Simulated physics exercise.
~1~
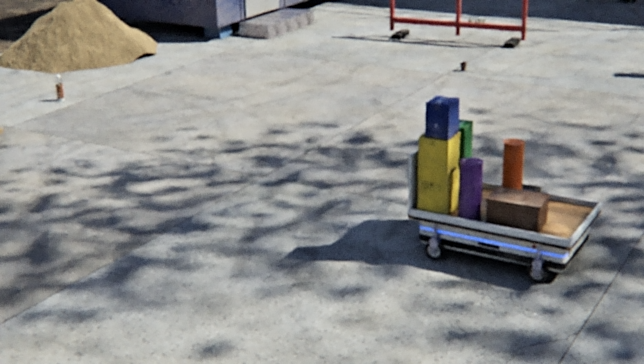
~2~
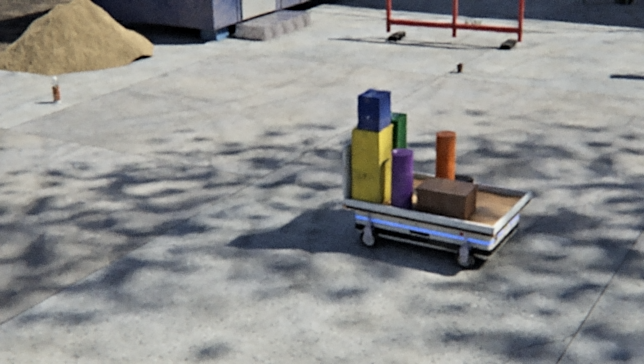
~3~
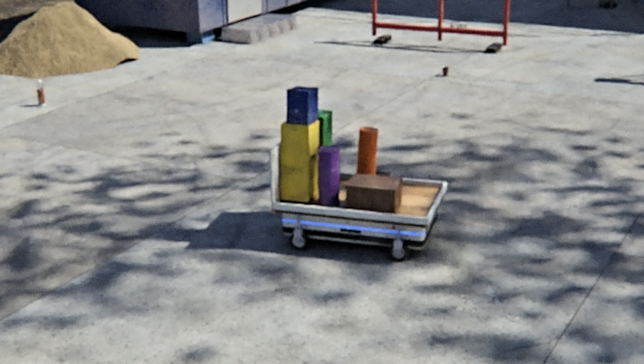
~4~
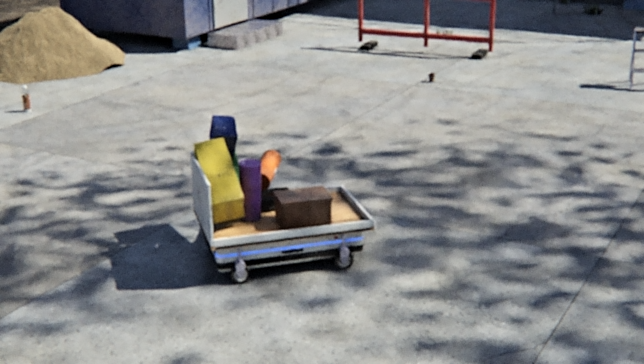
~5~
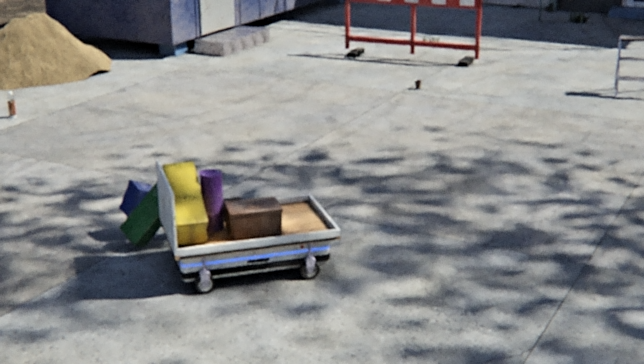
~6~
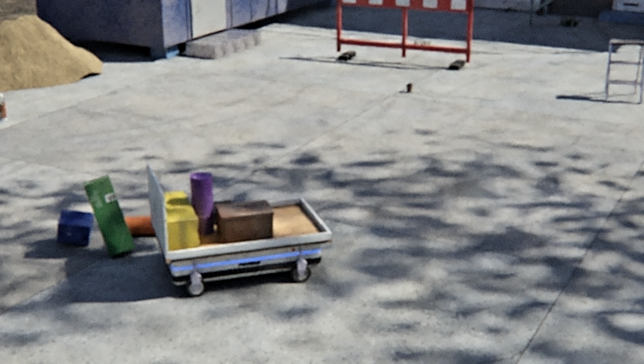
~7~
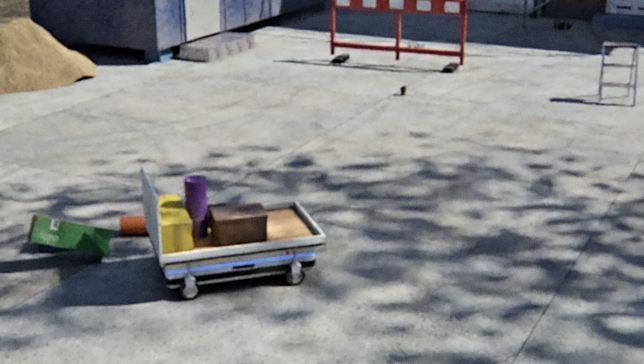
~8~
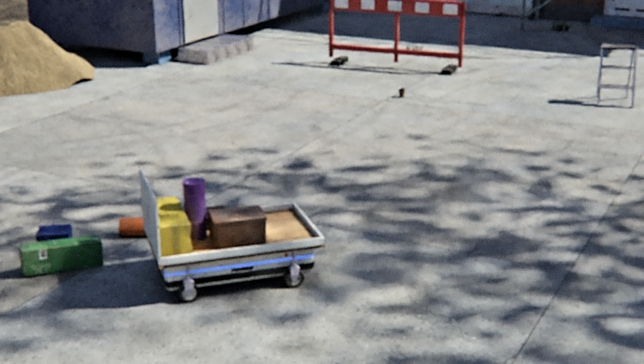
A low cart with a pale upright board at its left end rolls leftward across sunlit, shadow-dappled concrete, seen from slightly above. It carries a tall yellow box, blue and green boxes, purple and orange canisters, and a brown tote, with a sand pile and a red barrier behind. As the cart turns, the blue, green and yellow boxes and the orange canister tip left. The blue and green boxes tumble over the board, and the orange canister drops off too. The cart stops with those three on the ground, the yellow box toppled aboard, and the purple canister still standing beside the tote.
